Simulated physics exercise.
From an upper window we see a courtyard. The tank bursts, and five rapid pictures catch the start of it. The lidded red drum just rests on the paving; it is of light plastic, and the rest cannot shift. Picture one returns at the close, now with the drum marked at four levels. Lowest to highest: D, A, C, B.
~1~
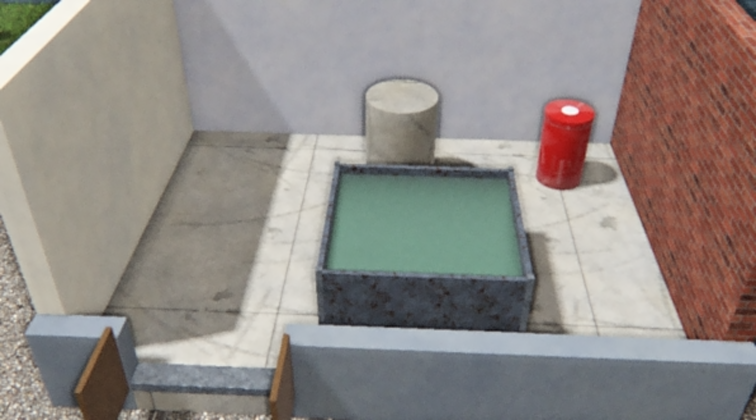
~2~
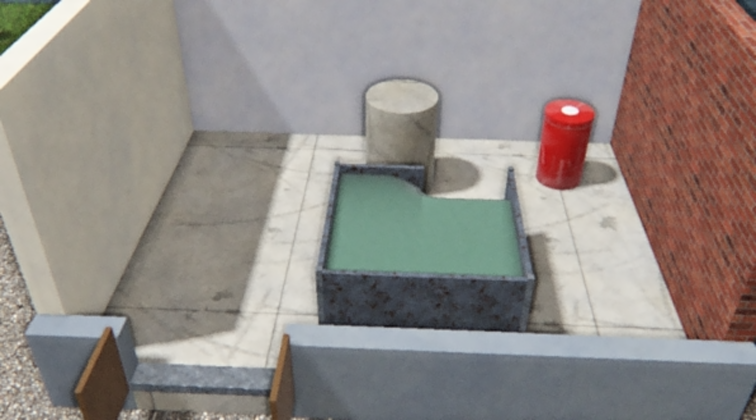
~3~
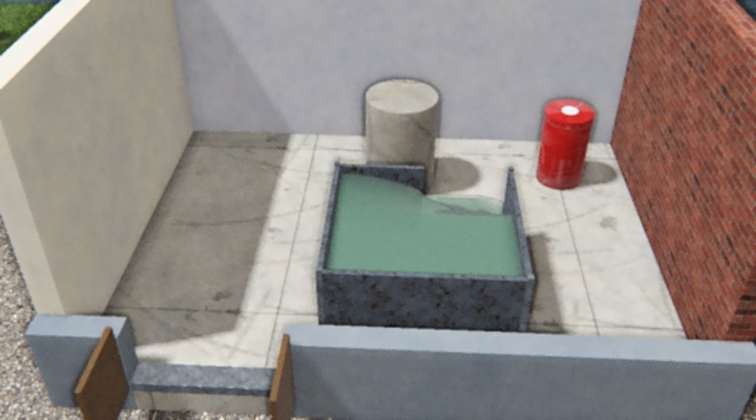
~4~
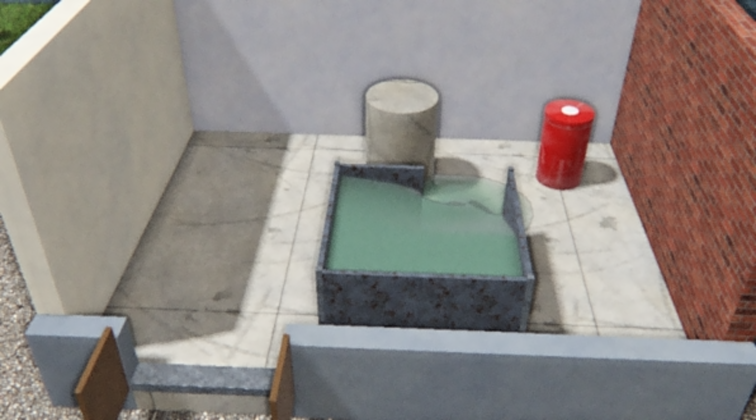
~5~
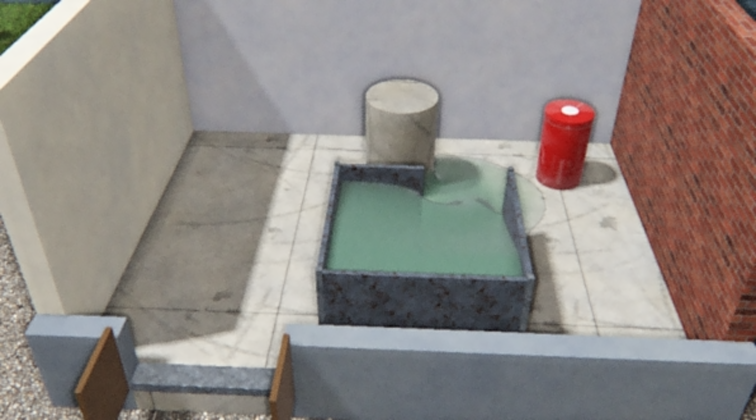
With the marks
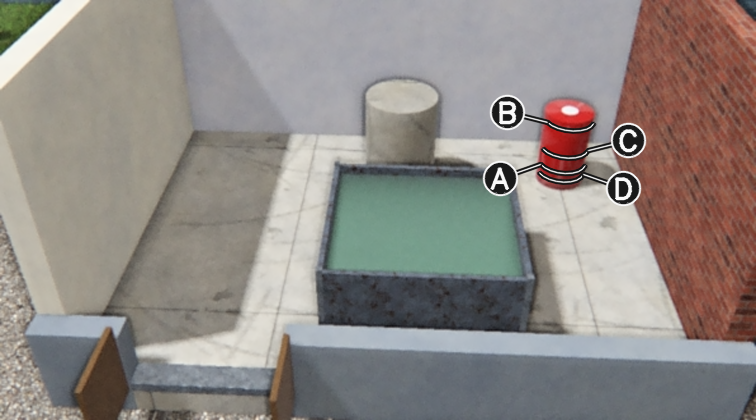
The footage shows a courtyard seen from above, with a dark-walled tank of green water, a stone cylinder and a red drum; part of the tank's back wall disappears, and water flows out through the gap and spreads across the paving behind.
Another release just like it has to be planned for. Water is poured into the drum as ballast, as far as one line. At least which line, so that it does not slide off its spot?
C is the one.
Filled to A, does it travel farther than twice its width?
Yes, clearly.
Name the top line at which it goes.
A it is.
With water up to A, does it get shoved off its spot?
Yes, that goes wrong.
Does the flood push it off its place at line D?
Yes.
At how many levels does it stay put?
Two.
On the marked copy, A at (565, 173); B at (573, 131); C at (568, 158); D at (563, 182); from the bottom up D, A, C, B.
Choosing A, it is pushed about 3 times its own width away.
Choosing B, it does not move.
Choosing C, it does not move.
Choosing D, it is pushed about 5 times its own width away.
